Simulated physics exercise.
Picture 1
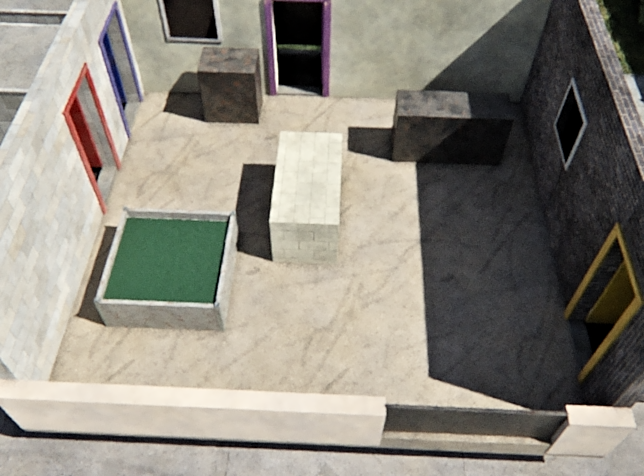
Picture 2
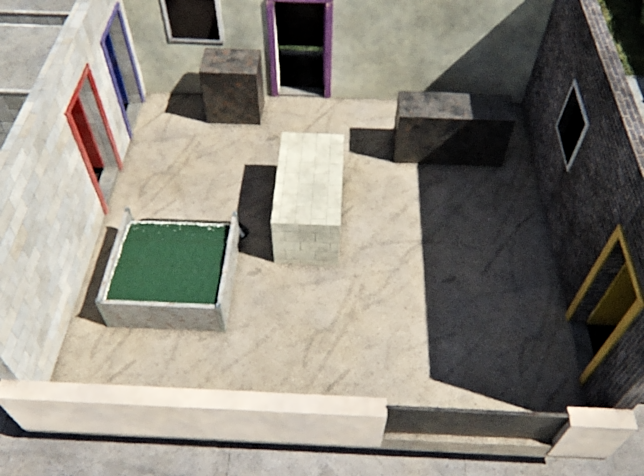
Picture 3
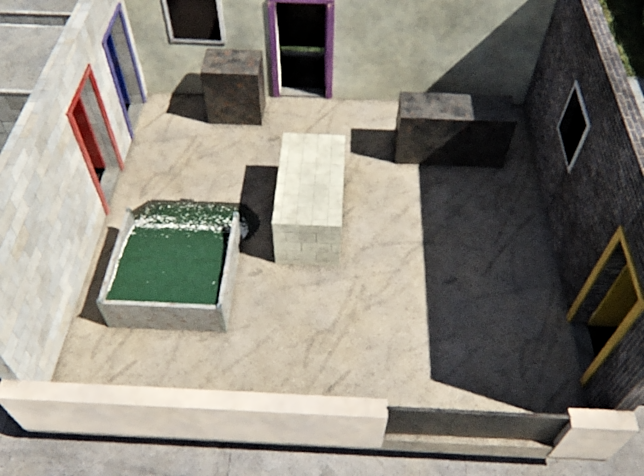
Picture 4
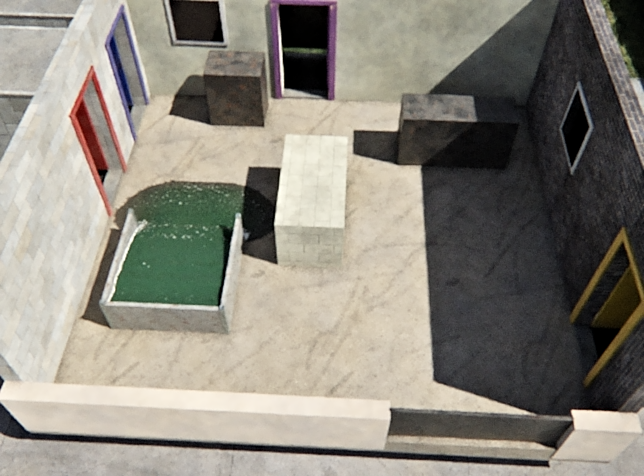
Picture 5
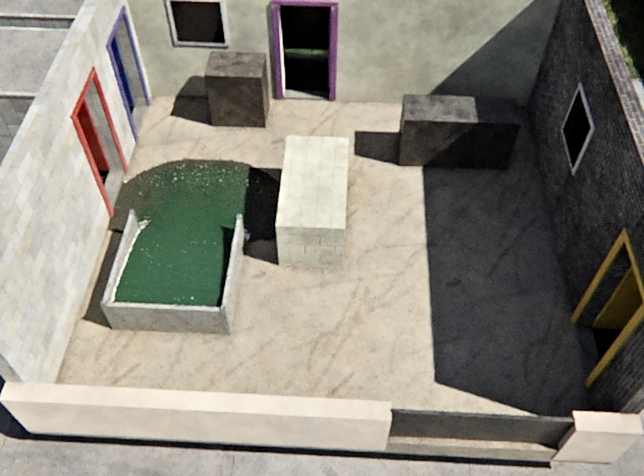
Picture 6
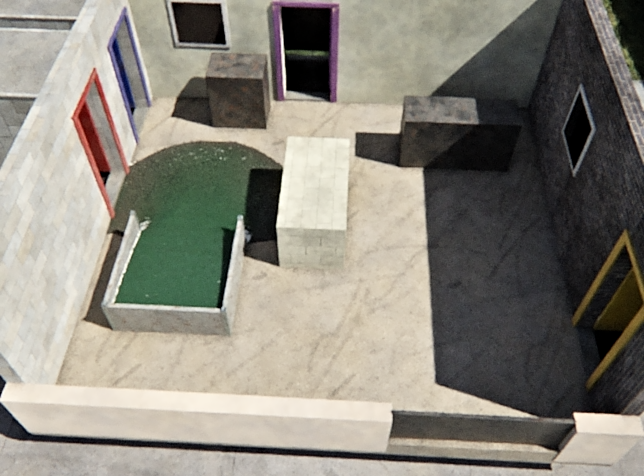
In this clip, seen from above, green water in a low-walled tank in an enclosed yard pours out through its far side, then spreads across the paved floor in a widening rounded pool toward the back wall, beside a pale block.
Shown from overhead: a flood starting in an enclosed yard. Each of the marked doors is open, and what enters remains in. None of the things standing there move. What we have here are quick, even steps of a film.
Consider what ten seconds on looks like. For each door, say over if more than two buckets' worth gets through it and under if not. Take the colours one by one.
The yellow door will be at or under the cap; the purple door will be over the cap; the blue door will be over the cap; the red door will be at or under the cap.
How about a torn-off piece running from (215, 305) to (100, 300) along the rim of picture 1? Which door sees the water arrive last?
It's the purple-painted one.
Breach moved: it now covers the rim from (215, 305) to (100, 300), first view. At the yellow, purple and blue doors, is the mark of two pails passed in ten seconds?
In order: First the yellow one beats the mark, then the purple one misses the mark, then the blue one beats the mark.
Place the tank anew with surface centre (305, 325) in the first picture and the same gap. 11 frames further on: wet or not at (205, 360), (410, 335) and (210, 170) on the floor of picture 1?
Taking the three spots in turn, I'd say spared, then spared, then drenched.
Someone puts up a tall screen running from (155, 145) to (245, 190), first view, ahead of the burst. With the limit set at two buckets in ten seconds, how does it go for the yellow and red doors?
The yellow door falls short, while the red door exceeds the limit.
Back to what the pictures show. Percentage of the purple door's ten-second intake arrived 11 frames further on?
By my reckoning, 20 percent.
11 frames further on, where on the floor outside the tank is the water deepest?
Deepest point: Roughly (168, 109).
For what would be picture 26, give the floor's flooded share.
Near 35 in a hundred.
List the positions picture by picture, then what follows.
In the first frame, the tank at (170, 258) is whole and still.
In the second frame, the front is at (244, 236), out from the gap on the tank's far side.
In the third frame, water pours out on the tank's far side and has run to a hidden place.
In the fourth frame, the front is at (146, 193), out from the gap on the tank's far side.
In the fifth frame, water pours out on the tank's far side and has run to (243, 166).
In the sixth frame, water pours out on the tank's far side and has run to (235, 146).
A moment on, water covers 25 % of the floor; the yellow door not reached, the purple door not reached, the blue door wet at the sill, nothing in, the red door wet at the sill, nothing in.
Next, water covers 25 % of the floor; the yellow door not reached, the purple door under two buckets in, the blue door under two buckets in, the red door under two buckets in.
Then, water covers 35 % of the floor; the yellow door not reached, the purple door over two buckets in, the blue door far over two buckets in, the red door under two buckets in.
Later, water covers 45 % of the floor; the yellow door not reached, the purple door far over two buckets in, the blue door far over two buckets in, the red door under two buckets in.
In the end, water covers 65 % of the floor; the yellow door not reached, the purple door far over two buckets in, the blue door far over two buckets in, the red door under two buckets in.
